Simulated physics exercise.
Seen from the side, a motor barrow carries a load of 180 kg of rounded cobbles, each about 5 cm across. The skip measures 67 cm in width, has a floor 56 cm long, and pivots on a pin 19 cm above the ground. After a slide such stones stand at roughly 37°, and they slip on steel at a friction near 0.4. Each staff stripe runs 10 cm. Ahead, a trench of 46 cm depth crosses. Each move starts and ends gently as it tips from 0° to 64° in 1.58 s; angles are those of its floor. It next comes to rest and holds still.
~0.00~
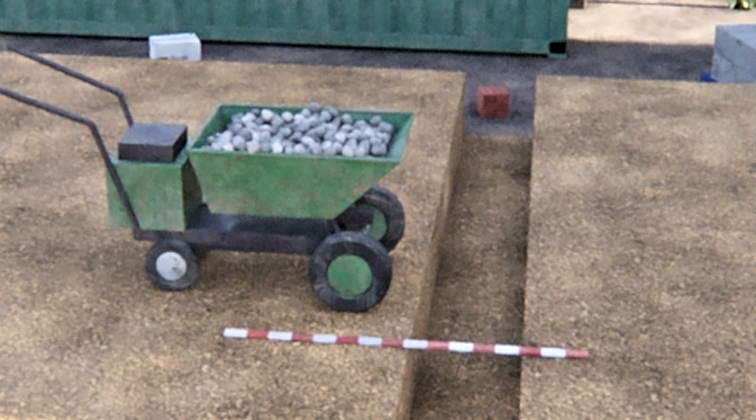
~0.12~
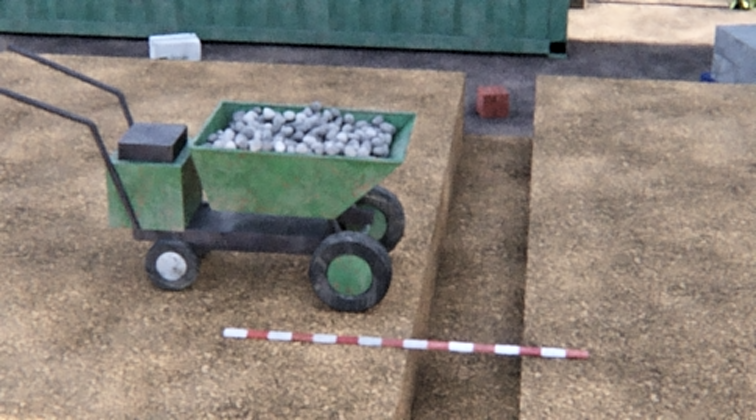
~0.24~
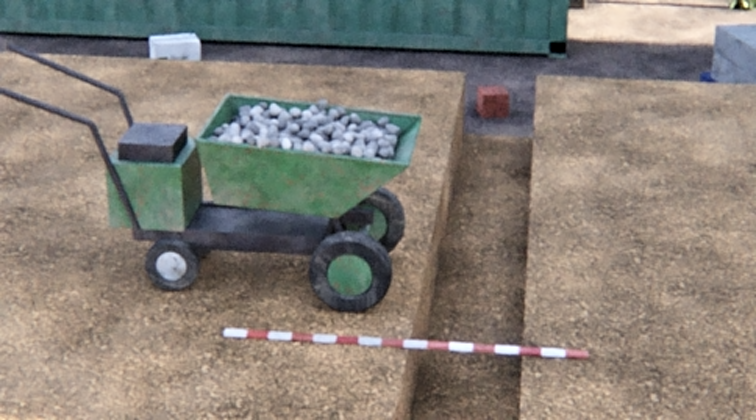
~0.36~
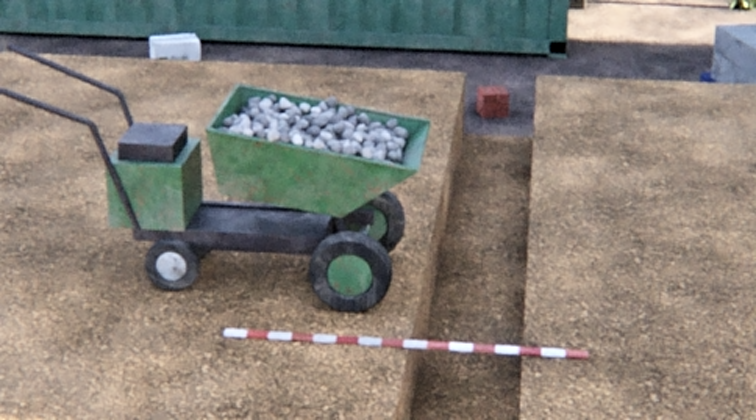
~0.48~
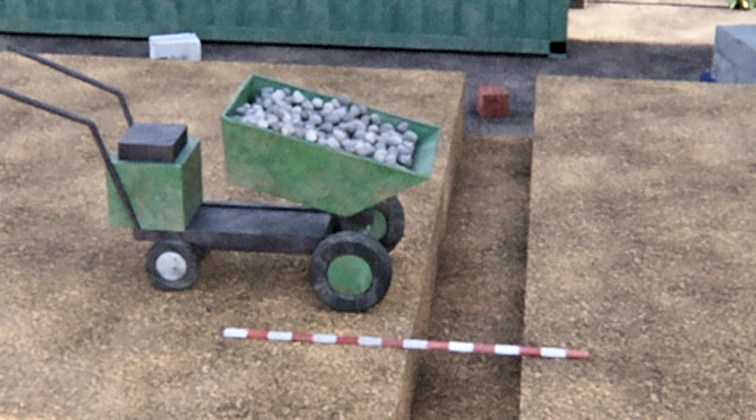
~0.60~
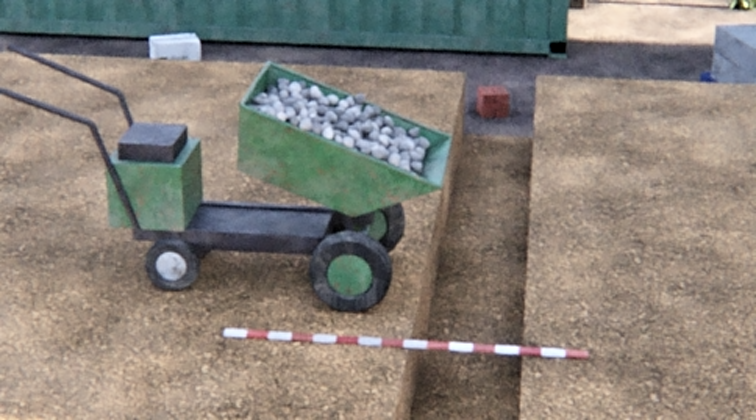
A green motor barrow standing beside a trench, its skip full of grey cobbles slowly tilting forward to the right.
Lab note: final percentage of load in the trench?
Approx. 60 %.
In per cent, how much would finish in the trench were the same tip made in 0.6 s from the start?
Probably about 35 in a hundred.
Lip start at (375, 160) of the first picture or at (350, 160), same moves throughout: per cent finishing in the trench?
It comes to about 85 and 100 in a hundred.
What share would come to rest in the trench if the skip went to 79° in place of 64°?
Roughly 65%.
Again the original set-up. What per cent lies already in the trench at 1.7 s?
I'd say near 20 per cent at that time.
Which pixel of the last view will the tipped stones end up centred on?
Their middle lands near (510, 355).
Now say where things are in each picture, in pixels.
In the first frame, lip at (400, 161), floor tilted 0°, highest stones at (307, 118).
In the second frame, the skip is at 1°, its lip at (402, 162); the top of the load is at (302, 117); the stones move at 0.2 m/s on average.
In the third frame, lip at (409, 165), floor tilted 4°, highest stones at (284, 113); the stones move at 0.3 m/s on average.
In the fourth frame, lip at (418, 170), floor tilted 8°, highest stones at (277, 105); the stones move at 0.4 m/s on average.
In the fifth frame, the skip is at 14°, its lip at (429, 178); the top of the load is at (273, 99); the stones move at 0.5 m/s on average.
In the sixth frame, lip at (441, 188), floor tilted 21°, highest stones at (290, 90); the stones move at 0.6 m/s on average.
After 1.2 s the floor is at 54°; 100 % in the skip; the foremost stones are at (485, 234).
After 1.7 s the floor is at 64°; 61 % in the skip, 19 % in the trench, 21 % past the trench; the foremost stones are at (598, 298).
After 2.0 s the floor is at 64°; 29 % in the skip, 33 % in the trench, 38 % past the trench; the foremost stones are at (689, 309).
After 4.0 s the floor is at 64°; 0 % in the skip, 60 % in the trench, 40 % past the trench; the foremost stones are past the picture's edge.
